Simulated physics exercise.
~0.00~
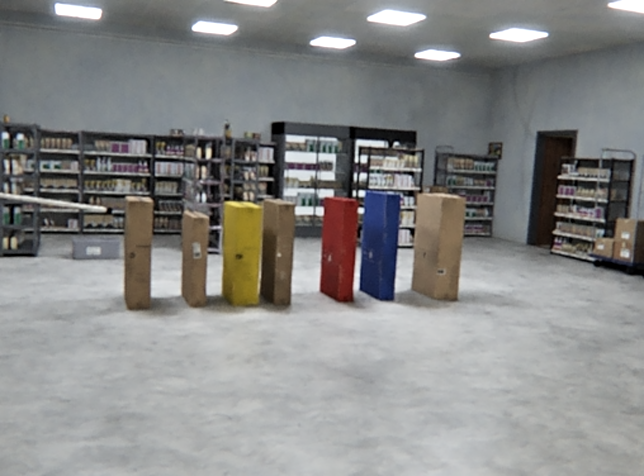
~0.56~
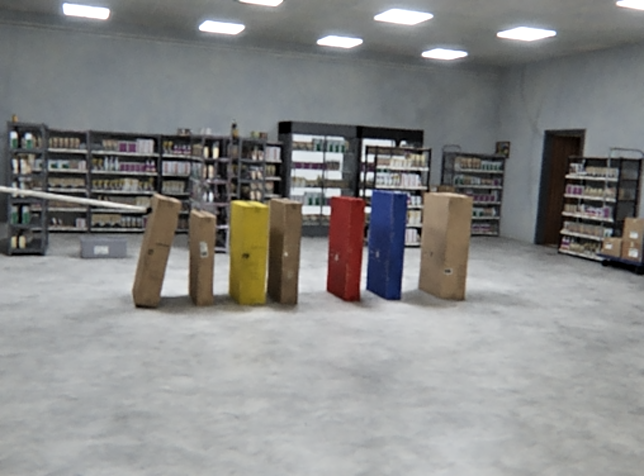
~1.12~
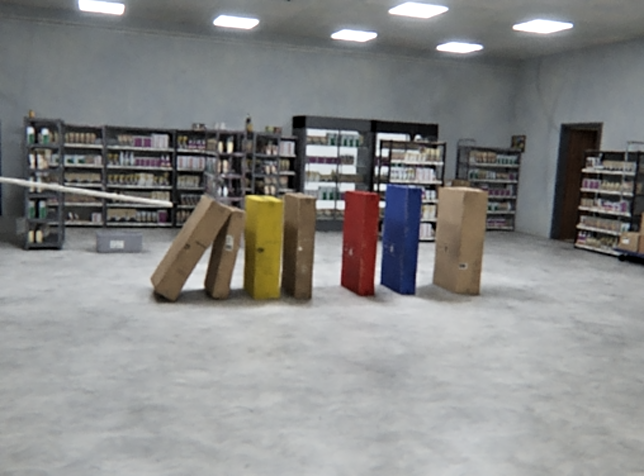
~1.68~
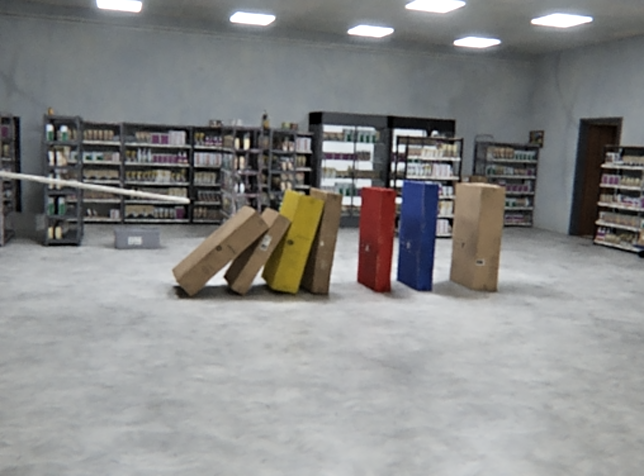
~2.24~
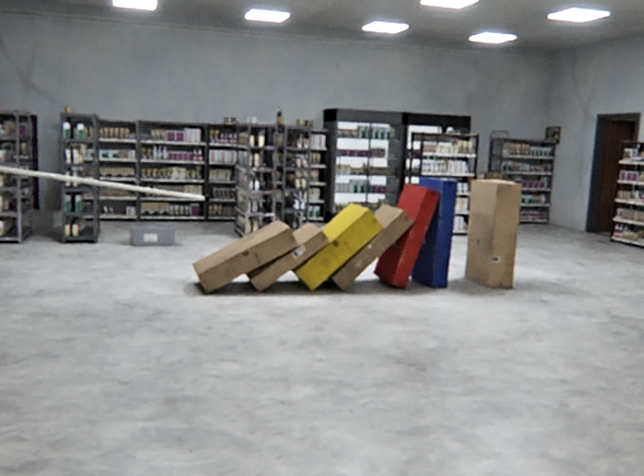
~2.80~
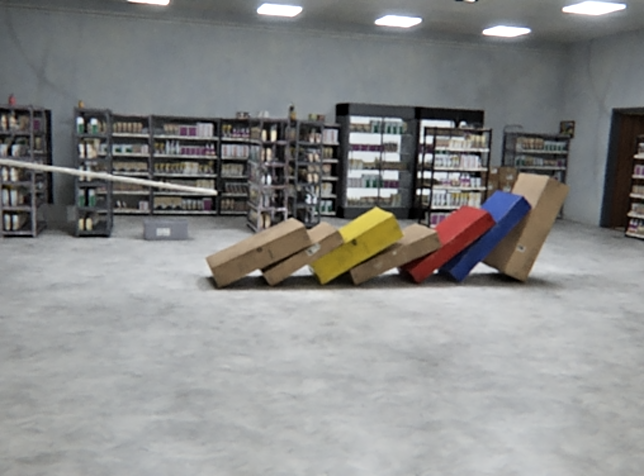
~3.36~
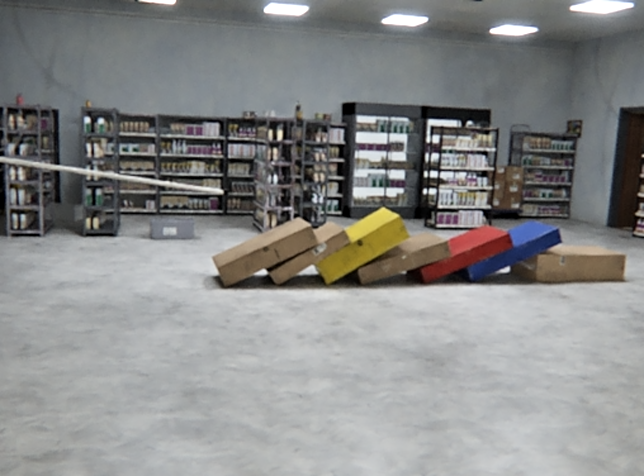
Seven tall cartons topple rightward one after another as a pole pushes the first, leaving none standing.
